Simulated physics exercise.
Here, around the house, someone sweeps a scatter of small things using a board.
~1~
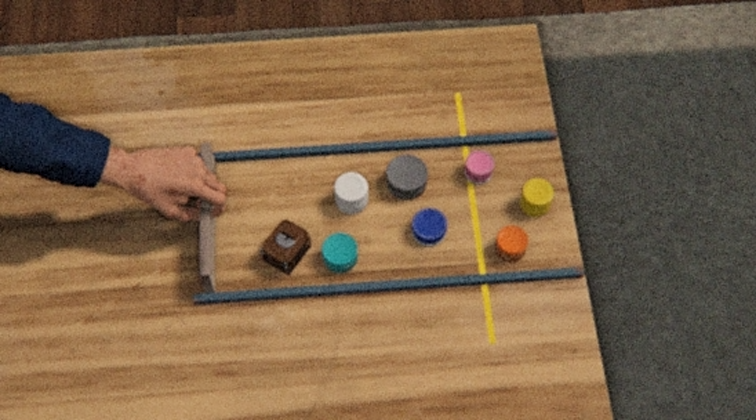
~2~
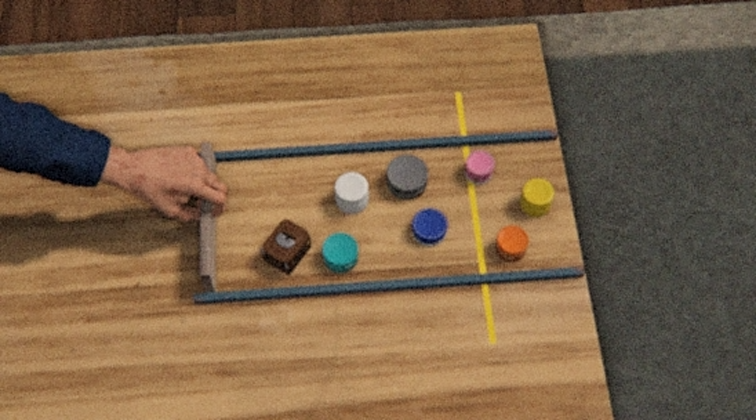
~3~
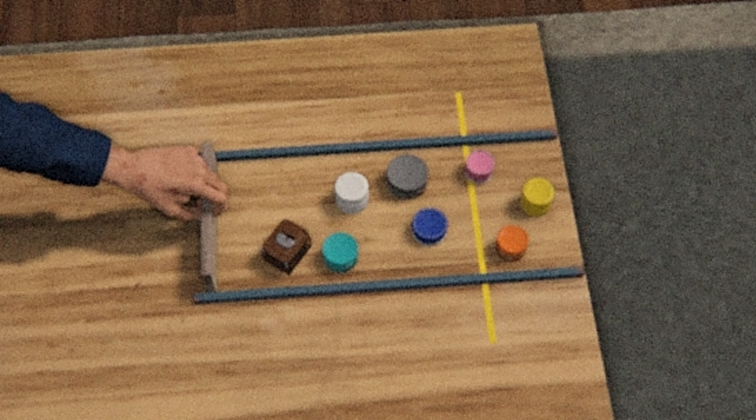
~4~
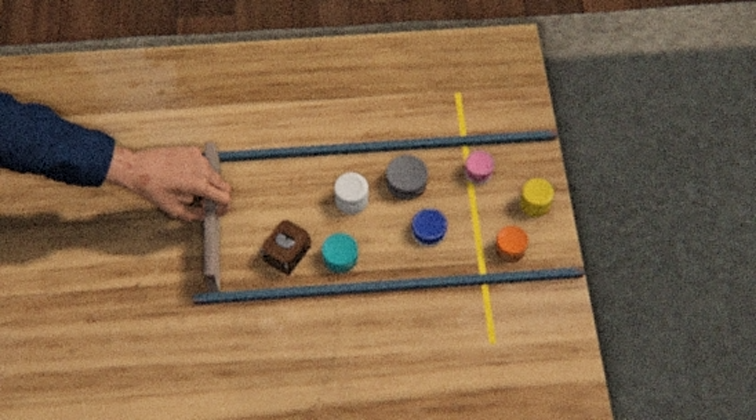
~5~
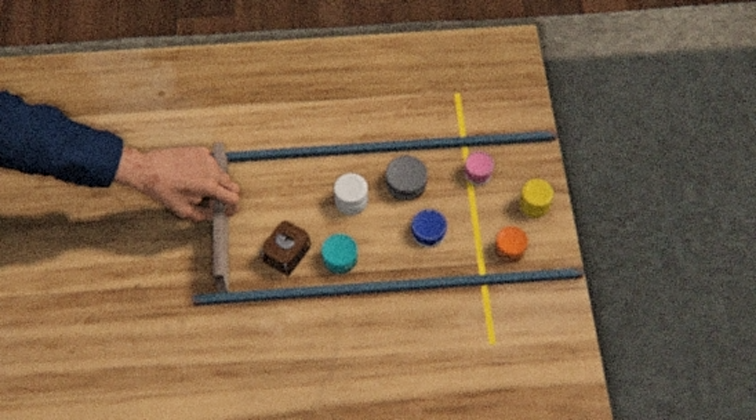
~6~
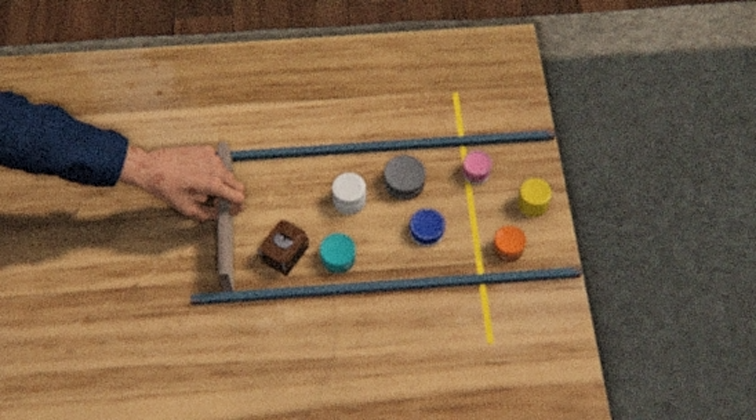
A hand slides a board slightly right between two rails, toward scattered small colourful tubs.
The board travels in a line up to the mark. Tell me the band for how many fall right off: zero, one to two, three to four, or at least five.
Band: Zero.
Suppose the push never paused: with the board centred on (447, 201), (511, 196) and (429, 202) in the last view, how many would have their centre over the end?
0, 1 and 0.
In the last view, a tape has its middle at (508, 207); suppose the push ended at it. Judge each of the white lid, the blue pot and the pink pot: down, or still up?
As for the white lid, it keeps its spot; the blue pot keeps its spot; the pink pot keeps its spot.
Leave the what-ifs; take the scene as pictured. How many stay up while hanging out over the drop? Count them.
The number would be 0.
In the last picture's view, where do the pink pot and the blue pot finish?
They finish at roughly (517, 171) and (522, 214) respectively.
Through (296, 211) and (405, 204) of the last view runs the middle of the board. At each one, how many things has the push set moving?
First position 2; second position 5.
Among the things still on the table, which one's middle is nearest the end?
It's the yellow lid.
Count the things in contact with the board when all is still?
Number in contact with it: 4.
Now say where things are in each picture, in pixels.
In the first frame, yellow lid (536, 198); orange tub (511, 244); pink pot (479, 168); board (208, 217); tape (474, 210).
In the second frame, orange tub (512, 244); board (208, 217).
In the third frame, pink pot (479, 167); white lid (352, 193).
In the fourth frame, yellow lid (536, 198); blue pot (429, 228).
In the fifth frame, orange tub (511, 245); turquoise tub (340, 254).
In the sixth frame, yellow lid (534, 198); orange tub (509, 244); pink pot (477, 168); board (225, 216); tape (472, 210).
Early on, none off yet; yellow lid at rest near (534, 198); orange tub at rest near (509, 244); pink pot at rest near (477, 168).
Finally, the number that fall off is zero.
